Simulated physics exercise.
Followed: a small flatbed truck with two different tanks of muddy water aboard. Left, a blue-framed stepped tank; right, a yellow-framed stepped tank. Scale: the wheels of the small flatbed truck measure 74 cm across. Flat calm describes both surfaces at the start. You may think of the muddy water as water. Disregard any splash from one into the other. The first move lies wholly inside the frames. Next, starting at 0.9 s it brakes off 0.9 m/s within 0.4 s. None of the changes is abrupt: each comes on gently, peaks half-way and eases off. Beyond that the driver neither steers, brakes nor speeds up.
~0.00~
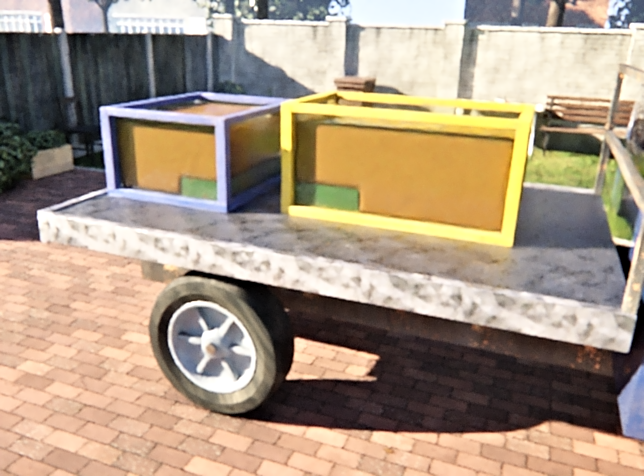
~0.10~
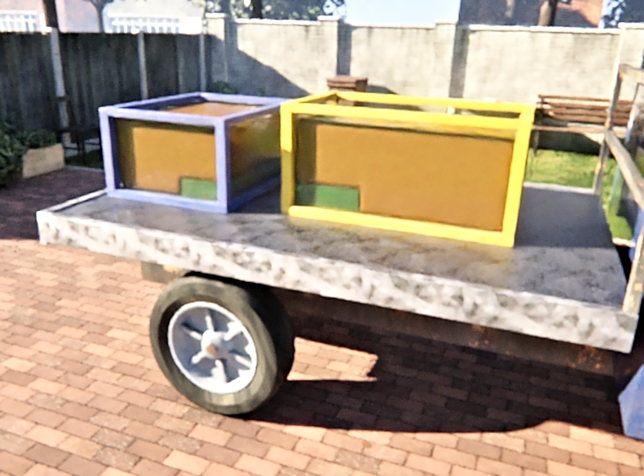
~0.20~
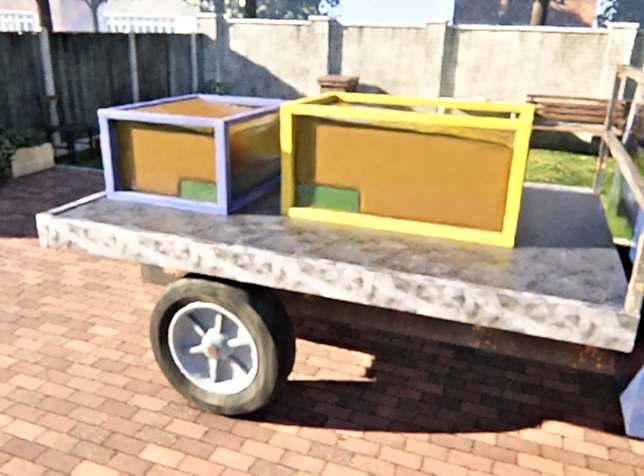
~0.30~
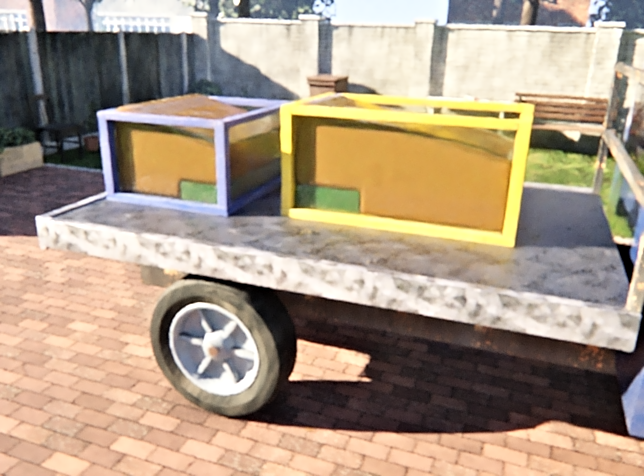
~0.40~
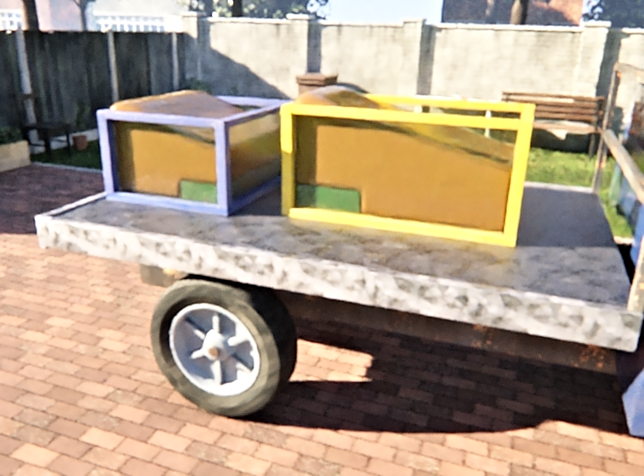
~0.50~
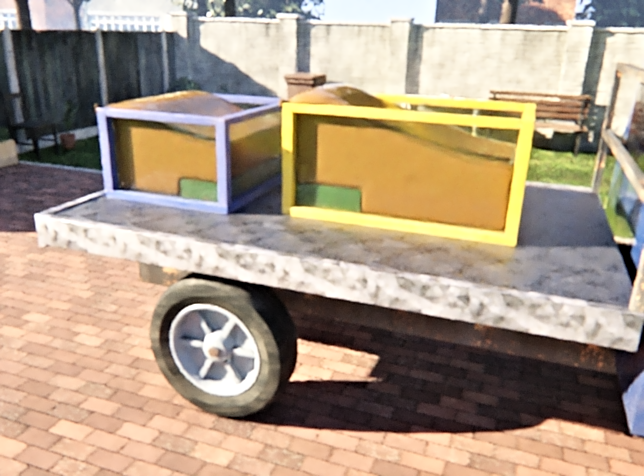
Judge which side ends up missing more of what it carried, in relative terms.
The bigger fraction goes from the right-hand one.
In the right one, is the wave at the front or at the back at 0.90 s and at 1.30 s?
It sits at the forward end first, and later at the forward end.
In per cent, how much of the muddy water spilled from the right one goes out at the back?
Near 20 per cent of the spill.
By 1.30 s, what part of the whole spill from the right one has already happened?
About 10 %.
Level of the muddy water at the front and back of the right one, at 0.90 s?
Around 50 cm toward the front, with 40 cm behind.
By 0.90 s the left one has lost 1 per cent, over the back (front 48 cm, back 31 cm); the right one has lost 1 per cent, over the back (front 50 cm, back 41 cm).
By 1.30 s the left one has lost 2 per cent, mostly over the back, some over the front (front 45 cm, back 29 cm); the right one has lost 1 per cent, over the back, a little elsewhere (front 59 cm, back 22 cm).
By 1.80 s the left one has lost 2 per cent, over the back and the front (front 31 cm, back 45 cm); the right one has lost 9 per cent, over the front, a little elsewhere (front 35 cm, back 56 cm).
By 4.28 s the left one has lost 3 per cent, over the front and the back; the right one has lost 12 per cent, over the front, a little elsewhere.
